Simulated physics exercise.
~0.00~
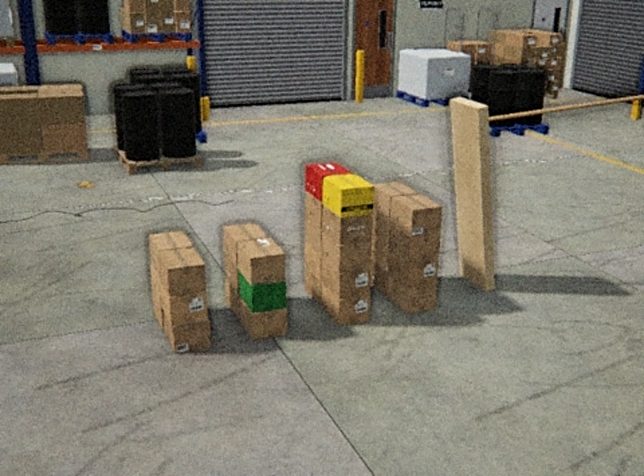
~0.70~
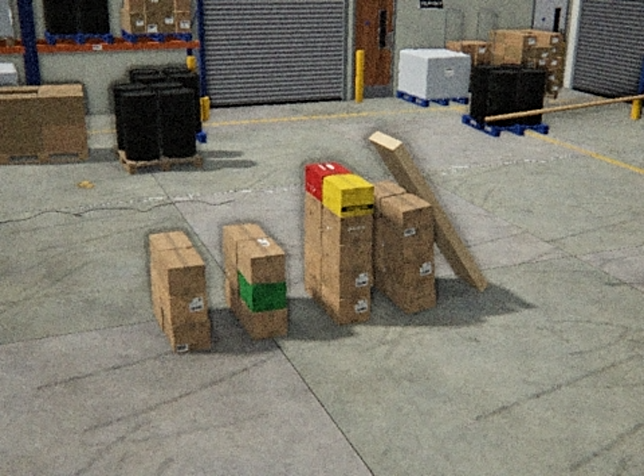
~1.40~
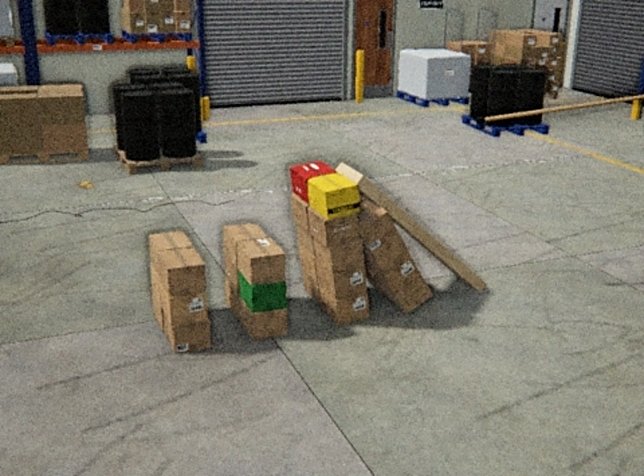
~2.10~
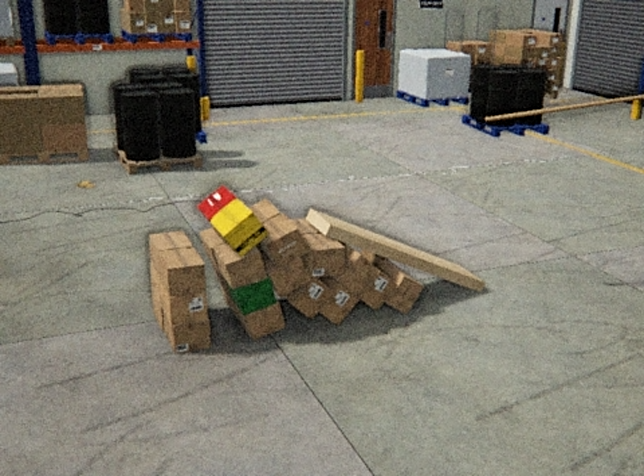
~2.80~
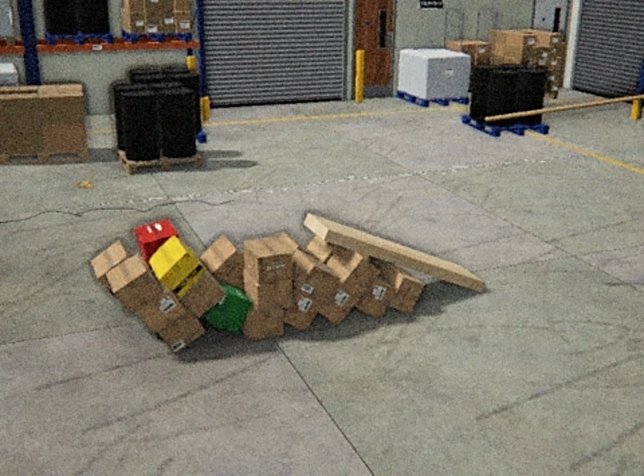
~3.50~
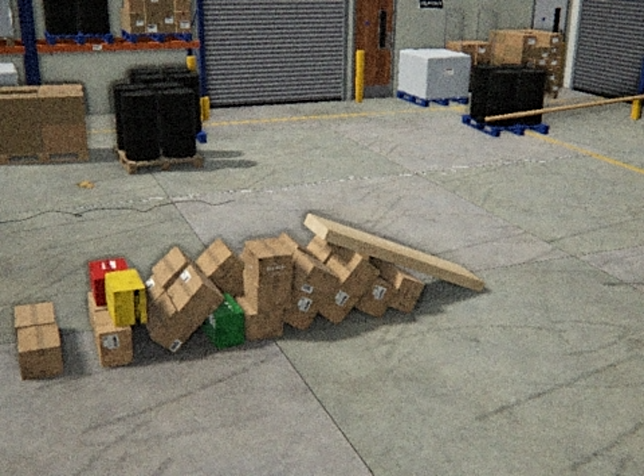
On a warehouse floor, an upright board tipped left into a row of stacked brown cartons, toppling the columns one after another, until the green, red and yellow cartons had all come down and lay among a jumbled heap, with the board resting aslant behind.
